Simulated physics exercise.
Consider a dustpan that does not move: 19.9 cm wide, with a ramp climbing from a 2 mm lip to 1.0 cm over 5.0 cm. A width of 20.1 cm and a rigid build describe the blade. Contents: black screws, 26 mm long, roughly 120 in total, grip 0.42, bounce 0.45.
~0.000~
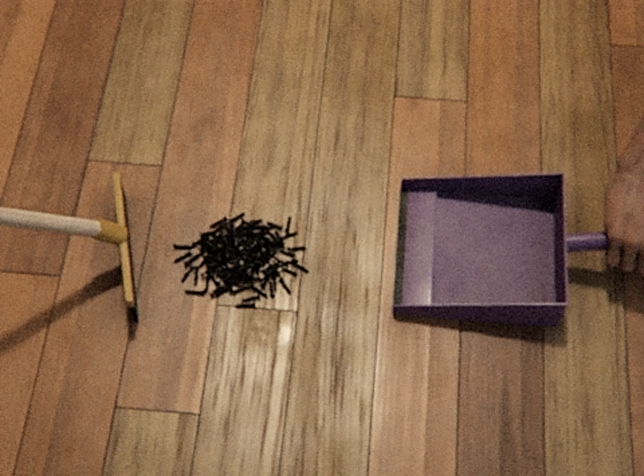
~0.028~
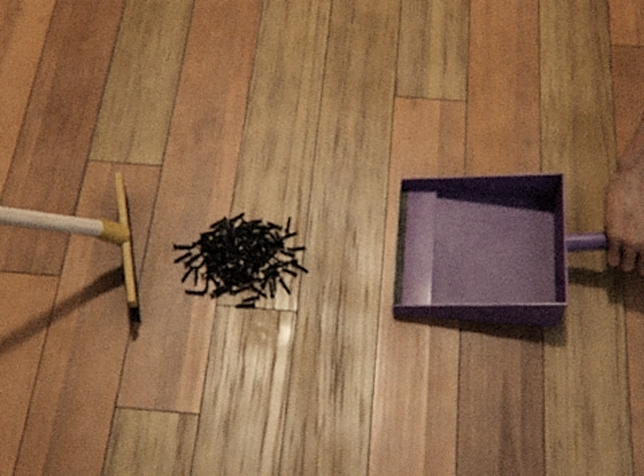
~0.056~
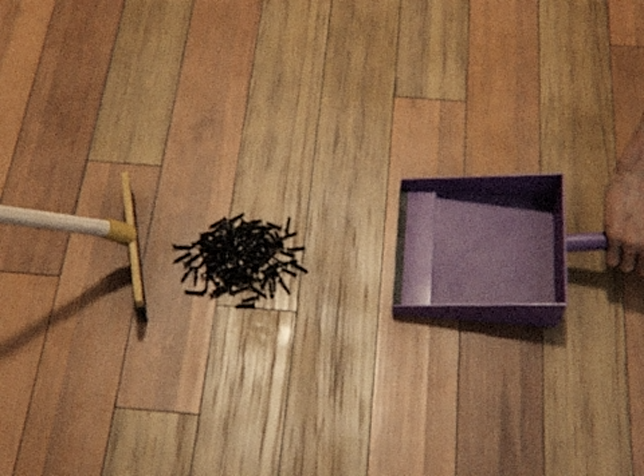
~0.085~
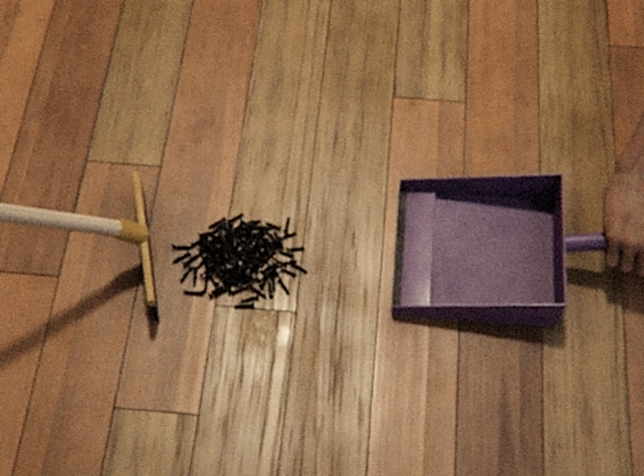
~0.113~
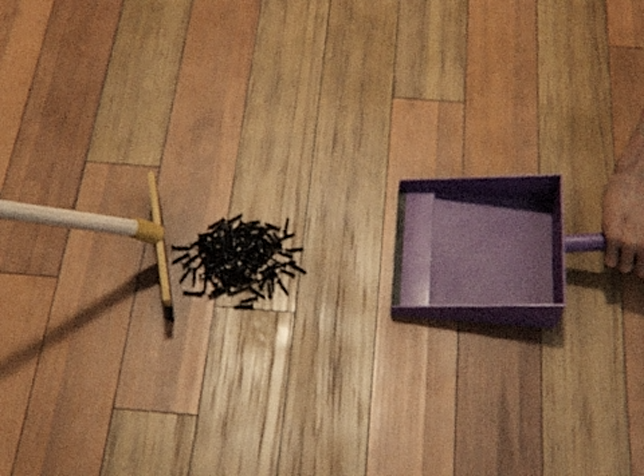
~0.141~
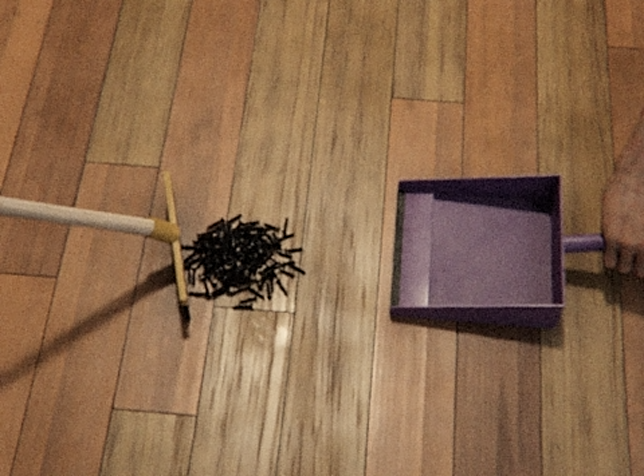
A broom-like blade on a pale handle starts at the left of a wooden floor and slides slowly right toward a loose pile of small black pieces. It reaches the pile's left edge, barely disturbing it, while a hand at right holds a purple dustpan still.
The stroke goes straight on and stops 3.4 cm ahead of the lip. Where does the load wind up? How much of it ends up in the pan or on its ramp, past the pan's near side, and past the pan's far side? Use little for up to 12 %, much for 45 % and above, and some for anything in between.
Pan: Some; near side: Little; far side: Little.
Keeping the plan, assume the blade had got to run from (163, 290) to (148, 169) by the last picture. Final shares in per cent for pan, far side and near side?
Pan 5 % / far 30 % / near 5 %.
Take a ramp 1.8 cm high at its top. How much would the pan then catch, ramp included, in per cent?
That change would give about 25 per cent.
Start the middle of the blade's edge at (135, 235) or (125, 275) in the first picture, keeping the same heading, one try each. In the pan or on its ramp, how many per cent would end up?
Roughly 35 % and 30 %.
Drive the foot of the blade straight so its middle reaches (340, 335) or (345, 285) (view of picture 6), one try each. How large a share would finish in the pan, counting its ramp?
The two tries give roughly 0 and 20 %.
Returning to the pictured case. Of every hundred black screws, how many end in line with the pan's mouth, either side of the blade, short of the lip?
Some 60 per cent end up there.
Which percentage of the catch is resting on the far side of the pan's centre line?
Something like 60 in a hundred.
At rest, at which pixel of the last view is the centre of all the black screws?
Roughly pixel (388, 240).
After 0.29 s, middle of the blade 18 cm from the lip; 0 % over the lip, far side 0 %, near side 0 %.
Then, at 0.40 s, middle of the blade 9 cm from the lip; 0 % over the lip, far side 5 %, near side 0 %.
After 0.63 s, middle of the blade 6 cm from the lip; 30 % over the lip, far side 5 %, near side 0 %.
By 1.6 s all is still; pan 30 %, near side 0 %, far side 5 %, in front of the lip or behind the blade 60 %.
